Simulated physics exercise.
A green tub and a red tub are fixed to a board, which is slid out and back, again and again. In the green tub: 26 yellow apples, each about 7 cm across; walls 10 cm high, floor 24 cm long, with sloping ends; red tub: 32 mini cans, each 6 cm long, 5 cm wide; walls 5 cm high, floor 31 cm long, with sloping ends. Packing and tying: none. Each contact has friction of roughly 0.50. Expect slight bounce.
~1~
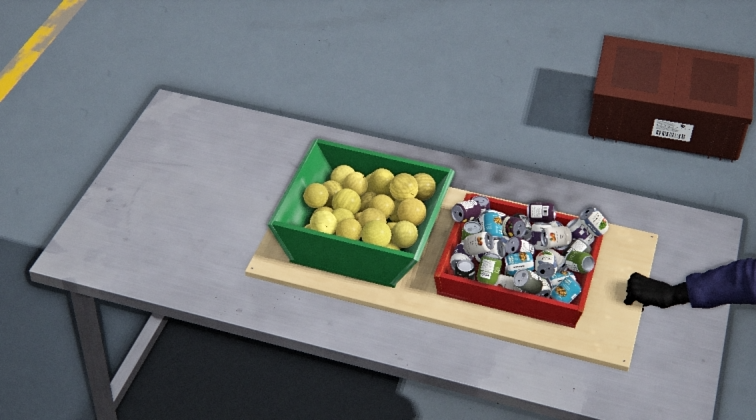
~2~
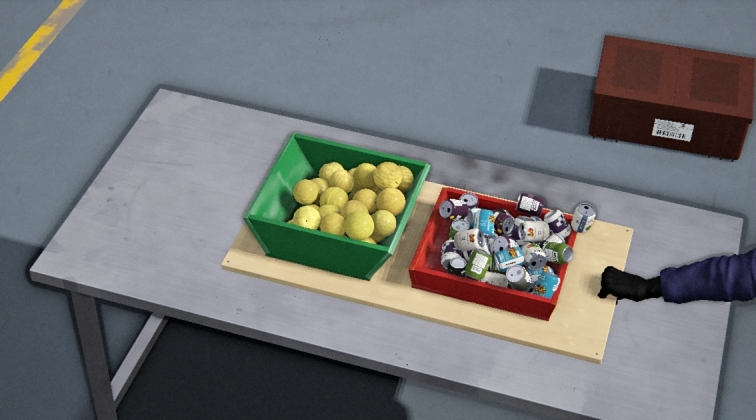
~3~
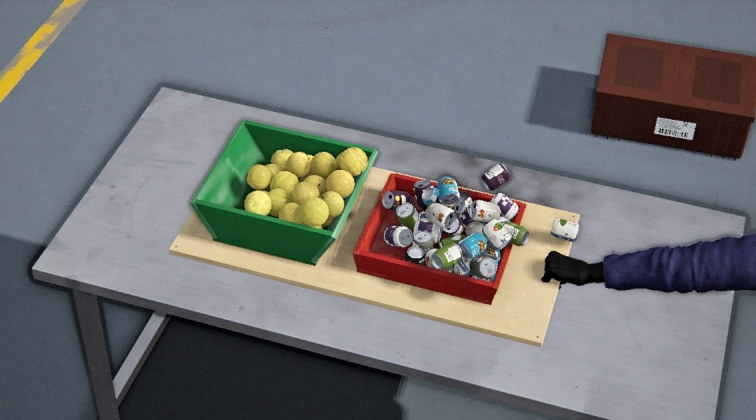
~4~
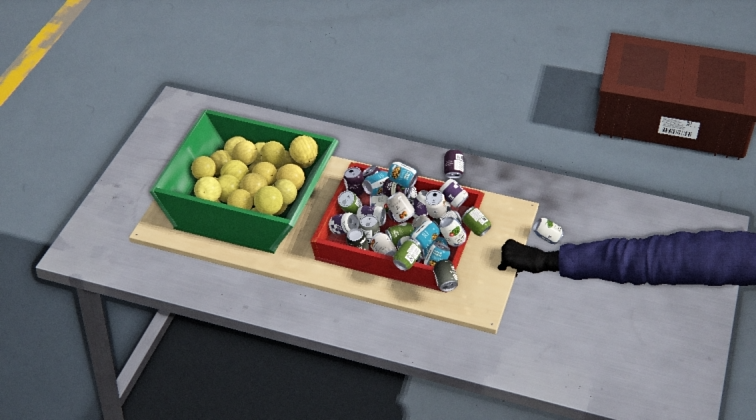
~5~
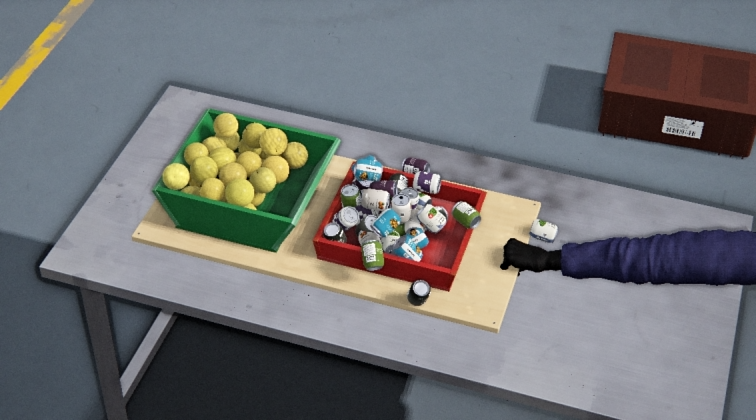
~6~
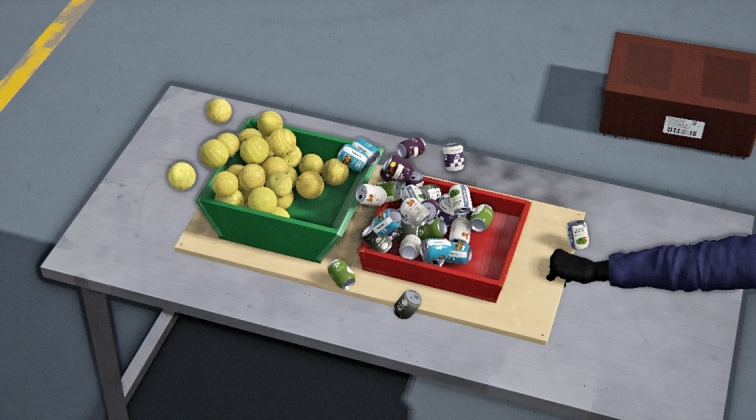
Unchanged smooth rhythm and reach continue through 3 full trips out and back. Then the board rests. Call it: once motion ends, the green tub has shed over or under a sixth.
Over.
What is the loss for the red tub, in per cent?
For the red tub, the loss is 70%.
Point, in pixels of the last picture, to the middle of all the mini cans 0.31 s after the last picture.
(511, 242).
Then, 0.31 s after the last picture, green tub 21 in, 5 out and red tub 19 in, 13 out.
Then, 0.69 s after the last picture, green tub 18 in, 8 out and red tub 13 in, 19 out.
Then, 1.22 s after the last picture, green tub 13 in, 13 out and red tub 11 in, 21 out.
Outcome (1.90 s after the last picture), green tub 11 in, 15 out and red tub 10 in, 22 out. Asked share, 15 of 26, 58 per cent.
